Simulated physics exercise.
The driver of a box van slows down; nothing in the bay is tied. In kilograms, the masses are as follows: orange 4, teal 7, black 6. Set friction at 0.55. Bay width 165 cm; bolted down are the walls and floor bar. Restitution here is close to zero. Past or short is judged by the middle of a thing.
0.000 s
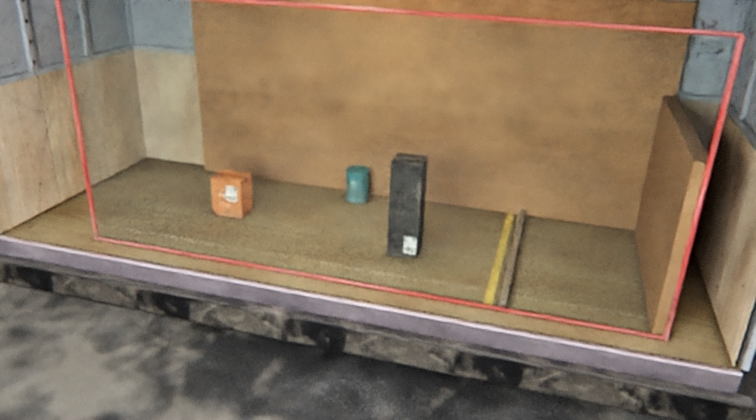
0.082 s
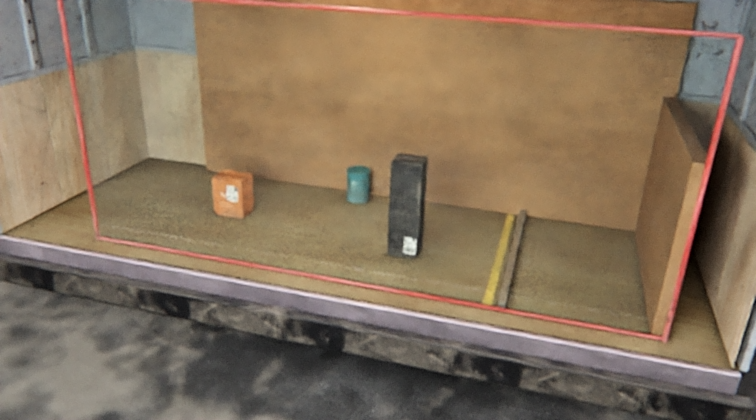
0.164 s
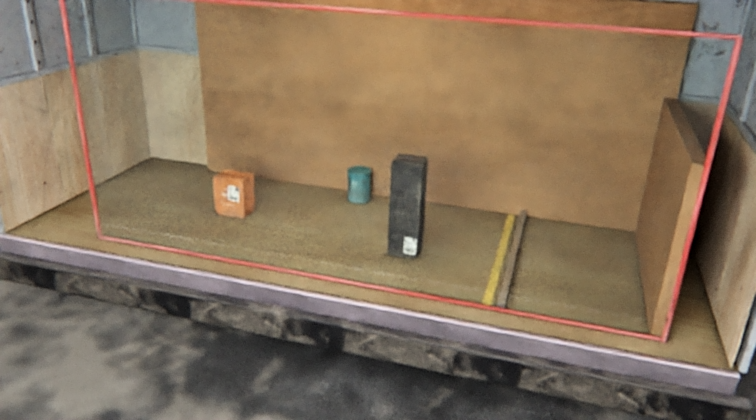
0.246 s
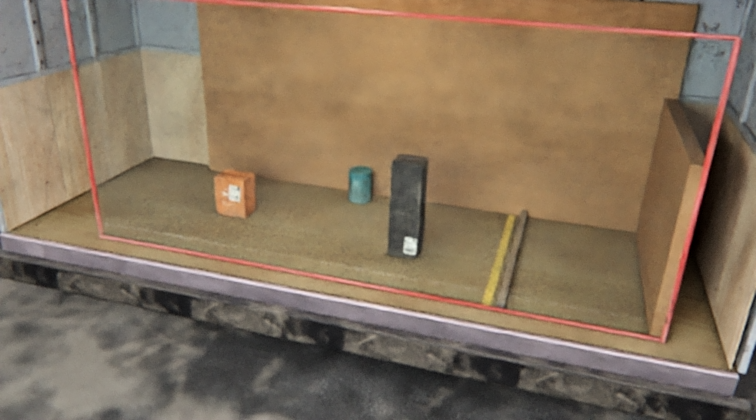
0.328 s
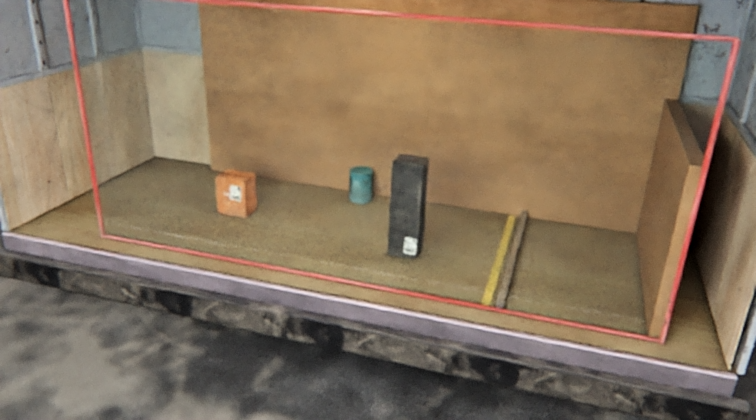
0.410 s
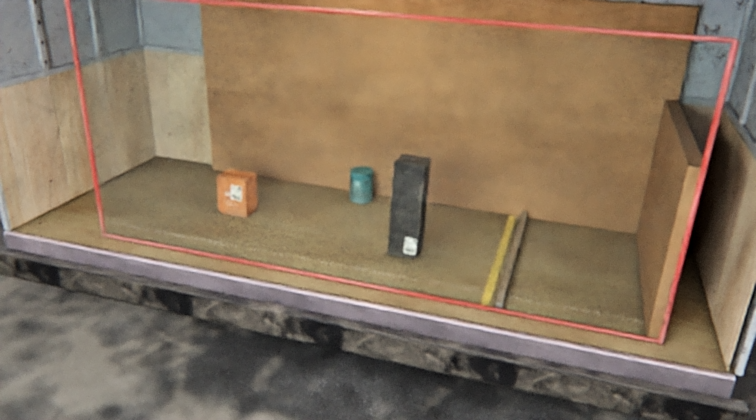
A tall black box stood on the floor of an open cargo bay, with an orange pack to its left and a teal container behind, and nothing visibly moved apart from a very slight shift in view.
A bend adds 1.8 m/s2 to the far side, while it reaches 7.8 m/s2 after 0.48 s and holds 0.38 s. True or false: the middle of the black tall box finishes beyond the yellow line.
True.
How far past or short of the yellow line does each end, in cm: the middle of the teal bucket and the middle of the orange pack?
Short side for both: Teal bucket 90 cm, orange pack 170 cm.
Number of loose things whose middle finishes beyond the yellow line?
1.
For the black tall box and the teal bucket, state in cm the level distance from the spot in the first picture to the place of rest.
For the black tall box it is 120, for the teal bucket it is 50.
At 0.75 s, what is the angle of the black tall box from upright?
About 40°.
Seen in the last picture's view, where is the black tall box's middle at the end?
(559, 250).
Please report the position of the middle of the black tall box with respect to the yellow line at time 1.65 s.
Position: Approx. 45 cm past.
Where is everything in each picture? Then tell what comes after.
The first picture shows black tall box (407, 206), orange pack (232, 194), yellow line (489, 298).
The second picture shows black tall box (407, 207), orange pack (233, 194).
The third picture shows black tall box (408, 207), orange pack (234, 194).
The fourth picture shows black tall box (408, 207), orange pack (236, 194).
The fifth picture shows black tall box (408, 207), orange pack (237, 194).
The sixth picture shows black tall box (409, 207), orange pack (237, 193), yellow line (486, 299).
After 0.75 s the black tall box is 41 cm short of the yellow line, tilted 45°, near (448, 216) in the last picture's view; the orange pack 221 cm short of the yellow line, tilted 0°.
After 1.15 s the black tall box is 30 cm past the yellow line, tilted 95°, near (540, 246) in the last picture's view.
After 1.65 s the black tall box is 44 cm past the yellow line, tilted 95°, near (559, 250) in the last picture's view.
Final state at 3.2 s, orange pack stops short of the yellow line; teal bucket stops short of the yellow line; black tall box crosses the yellow line.
